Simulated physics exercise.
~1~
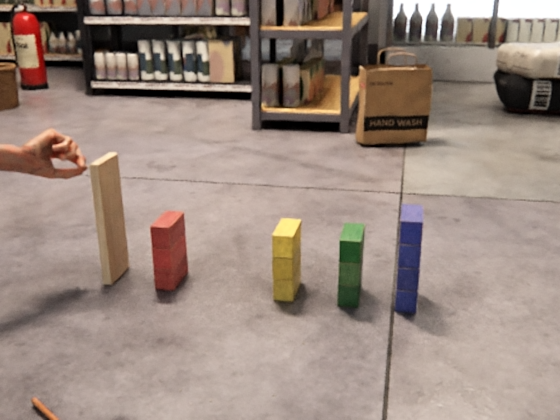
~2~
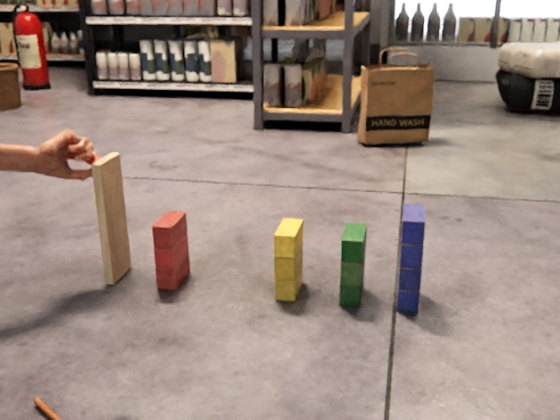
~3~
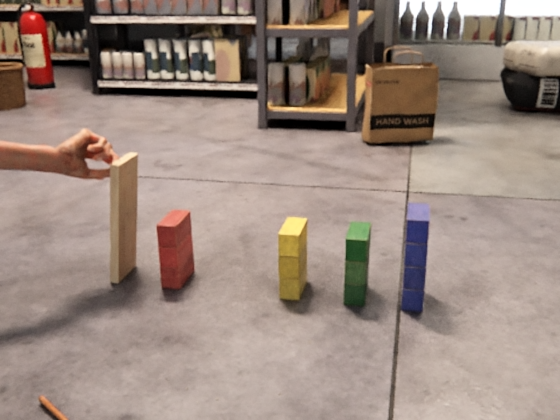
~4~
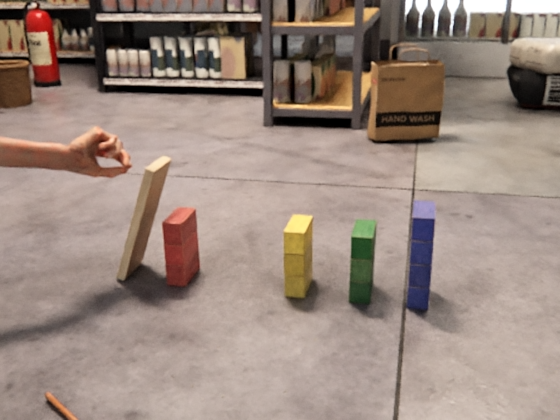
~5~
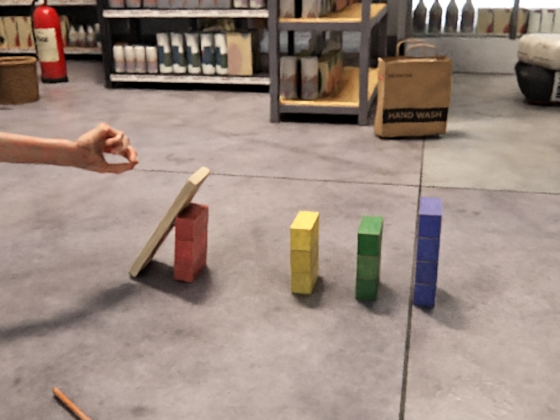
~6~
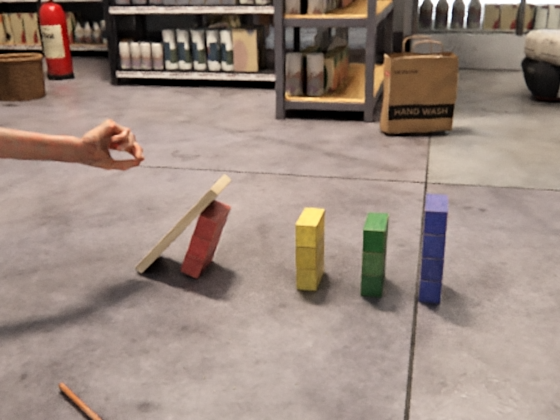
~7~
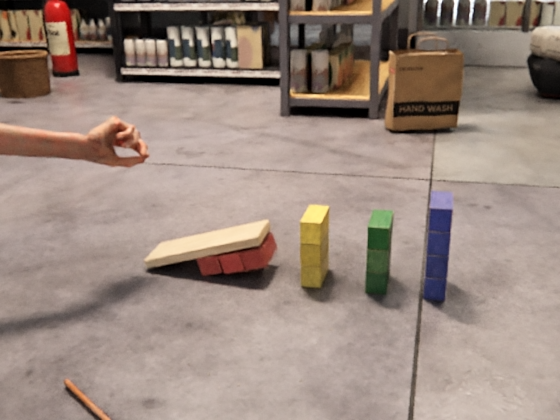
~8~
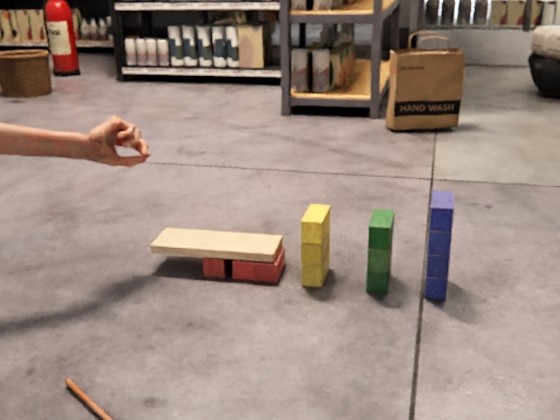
A wooden board, pushed by a hand, tips right and topples only the red pile.
